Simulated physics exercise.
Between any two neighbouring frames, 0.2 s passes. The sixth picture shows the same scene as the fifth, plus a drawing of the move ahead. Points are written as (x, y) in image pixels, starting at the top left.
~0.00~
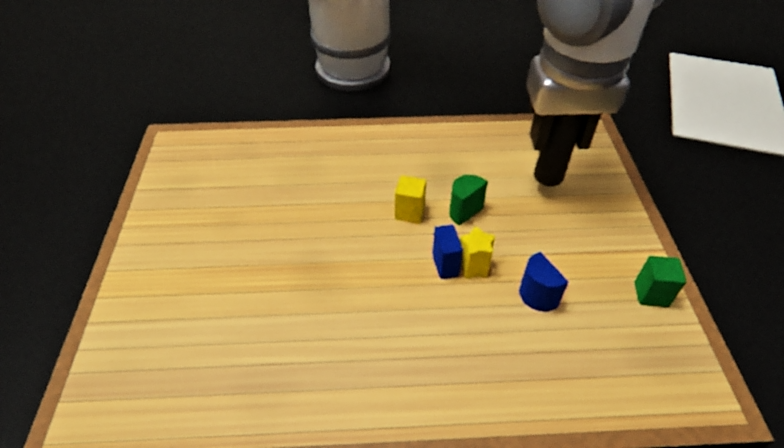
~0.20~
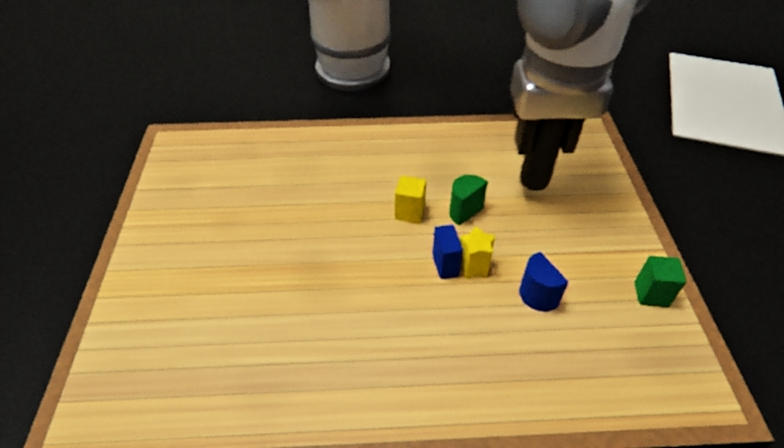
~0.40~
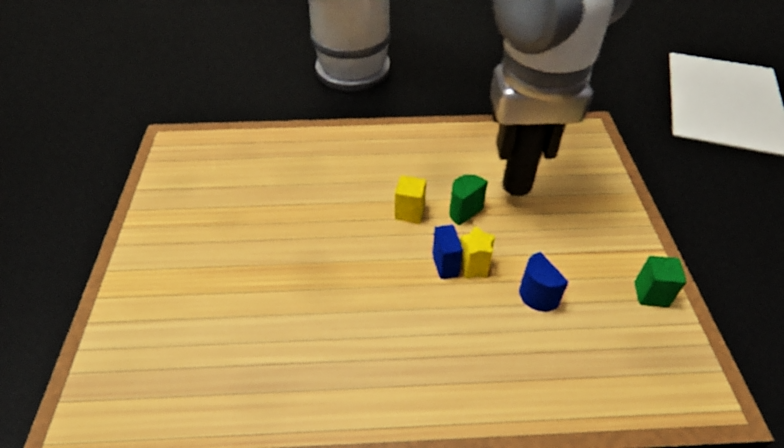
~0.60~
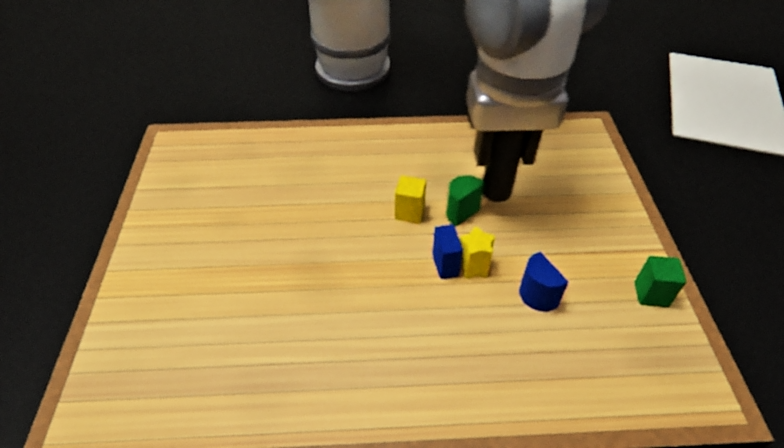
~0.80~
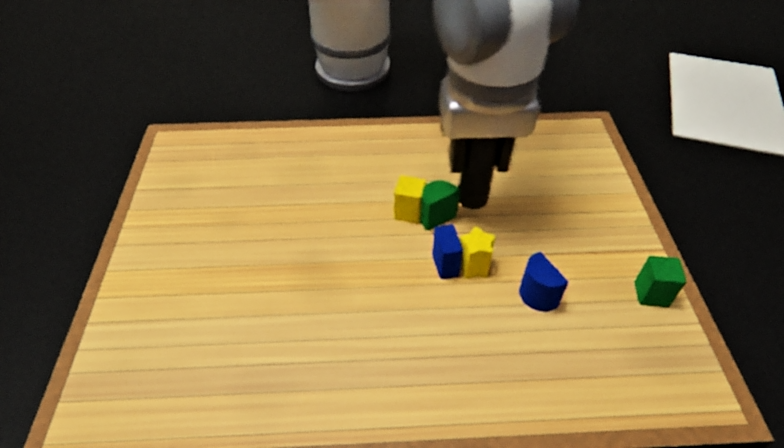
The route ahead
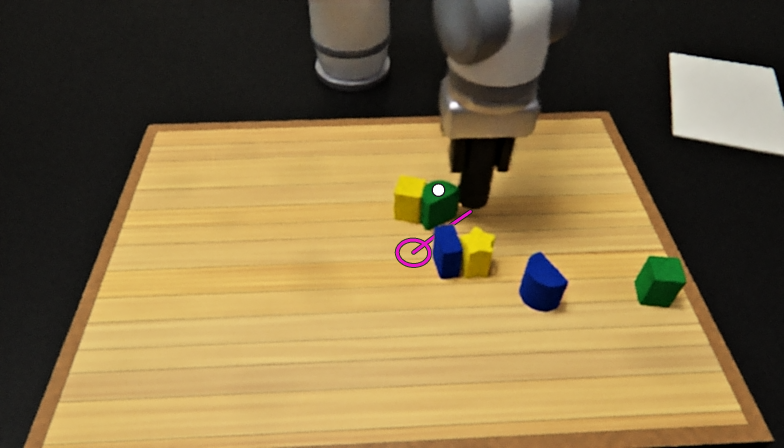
In this clip, a robotic arm with a dark post moves left over a wooden board scattered with yellow, green and blue blocks, then pushes the green D-shaped block left until it sits against the yellow square block.
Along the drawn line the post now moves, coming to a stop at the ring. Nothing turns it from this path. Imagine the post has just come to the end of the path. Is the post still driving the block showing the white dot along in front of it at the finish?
Final answer: No.
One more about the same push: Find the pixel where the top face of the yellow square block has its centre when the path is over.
It is at (388, 183).
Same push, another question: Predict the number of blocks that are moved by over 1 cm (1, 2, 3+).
I expect two blocks to be moved by more than 1 cm.
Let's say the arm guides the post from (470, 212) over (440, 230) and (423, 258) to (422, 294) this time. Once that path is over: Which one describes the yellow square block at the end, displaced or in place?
Its place changes.
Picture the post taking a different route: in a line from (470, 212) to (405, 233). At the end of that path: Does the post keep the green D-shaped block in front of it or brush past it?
Carried ahead at the end.
Drawn move, in a line from (470, 212) to (413, 253); the dot is on the green D-shaped block.
The first path, step by step. Halfway along, post at (444, 219); yellow square block at (391, 184), turned 40° clockwise; green D-shaped block at (409, 200), turned 40° clockwise.
At the end, post at (414, 240); yellow square block at (388, 183), turned 50° clockwise; green D-shaped block at (389, 208), turned 100° clockwise; blue oblong at (445, 243), turned 30° anticlockwise; yellow star still.
